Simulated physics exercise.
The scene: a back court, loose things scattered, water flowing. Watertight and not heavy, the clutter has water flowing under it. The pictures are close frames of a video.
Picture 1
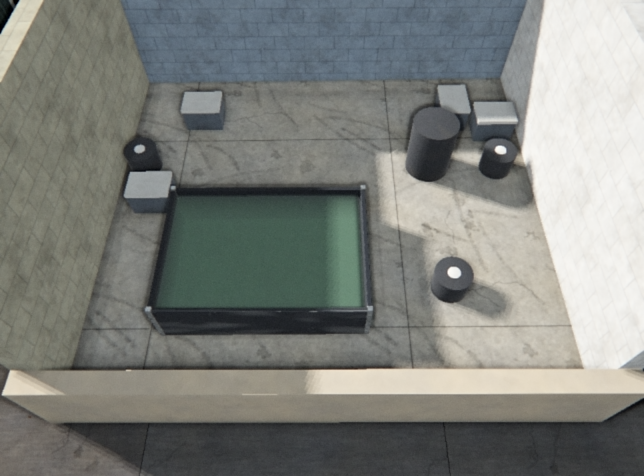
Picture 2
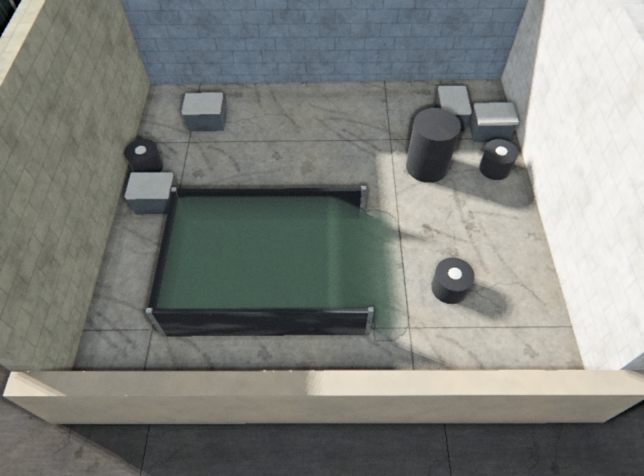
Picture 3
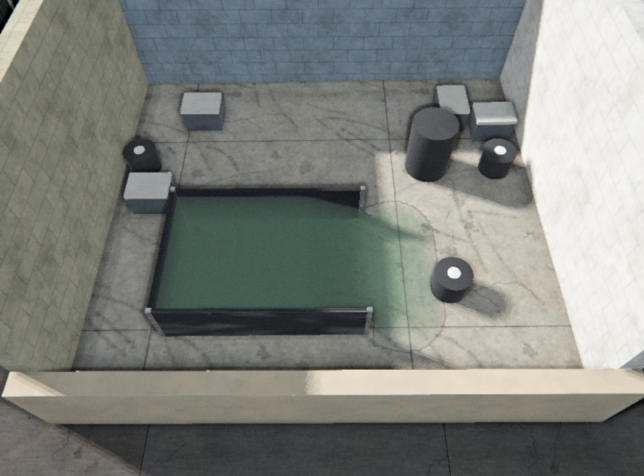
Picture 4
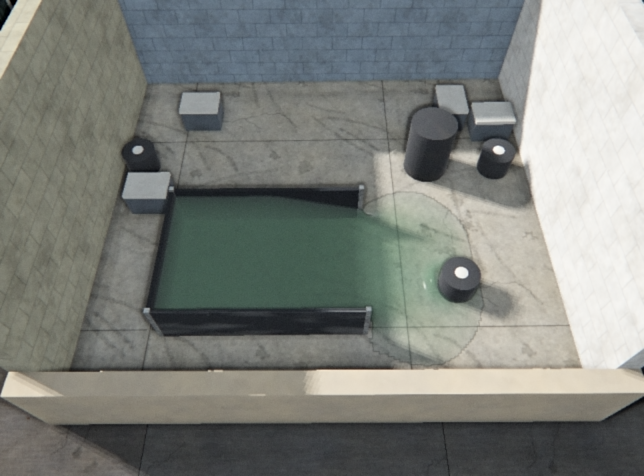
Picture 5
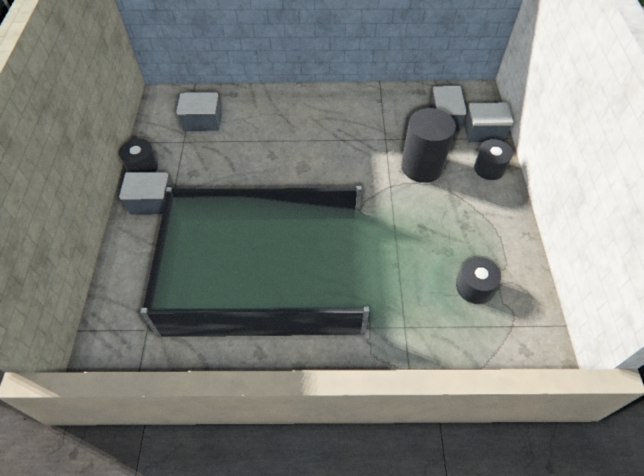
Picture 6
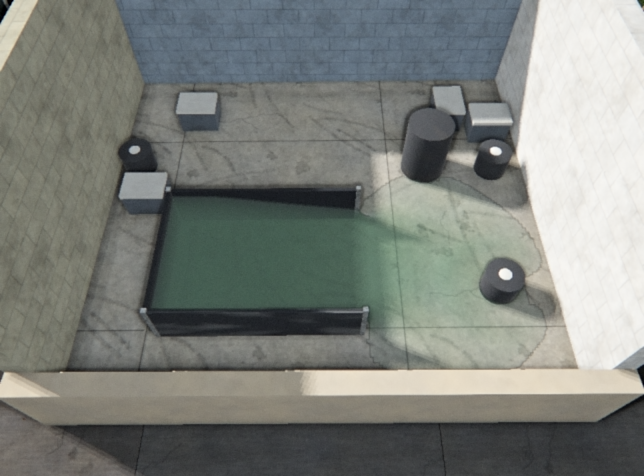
The clip opens on a walled court with scattered grey boxes and dark cylinders around a dark-framed tank of green water. The tank's right side is gone, and water spreads rightward across the floor in a widening curve. It reaches the nearest small cylinder, which slides right while the other objects stay put.
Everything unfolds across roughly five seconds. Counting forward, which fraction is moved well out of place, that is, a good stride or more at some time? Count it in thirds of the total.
Within the middle band.
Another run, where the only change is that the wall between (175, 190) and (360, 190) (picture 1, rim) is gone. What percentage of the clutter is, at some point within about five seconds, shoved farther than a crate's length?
It comes out at roughly 90 per cent.
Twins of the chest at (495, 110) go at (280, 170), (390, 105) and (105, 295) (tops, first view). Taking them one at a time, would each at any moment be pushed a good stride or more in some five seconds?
The first sits tight, the second travels far and the third sits tight.
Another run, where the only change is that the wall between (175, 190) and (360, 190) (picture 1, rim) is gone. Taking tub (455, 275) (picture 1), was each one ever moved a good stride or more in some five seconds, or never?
Lab note - outcome: Distance not reached.
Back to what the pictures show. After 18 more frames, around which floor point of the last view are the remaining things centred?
Mean position: About (308, 152).
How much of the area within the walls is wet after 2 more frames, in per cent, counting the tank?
It comes to some 35 in a hundred.
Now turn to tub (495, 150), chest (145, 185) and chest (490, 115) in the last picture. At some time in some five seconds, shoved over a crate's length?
Object by object as listed: Got well clear, then kept nearby, then got well clear.
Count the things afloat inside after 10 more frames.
Counting them up gives 1.
A moment on, 1 of 7 are well off their spots; 0 afloat.
Next, 2 of 7 are well off their spots; 1 afloat.
Later, 4 of 7 are well off their spots; 2 afloat.
In the end, 4 of 7 are well off their spots, and 4 have been at some point; 3 afloat.
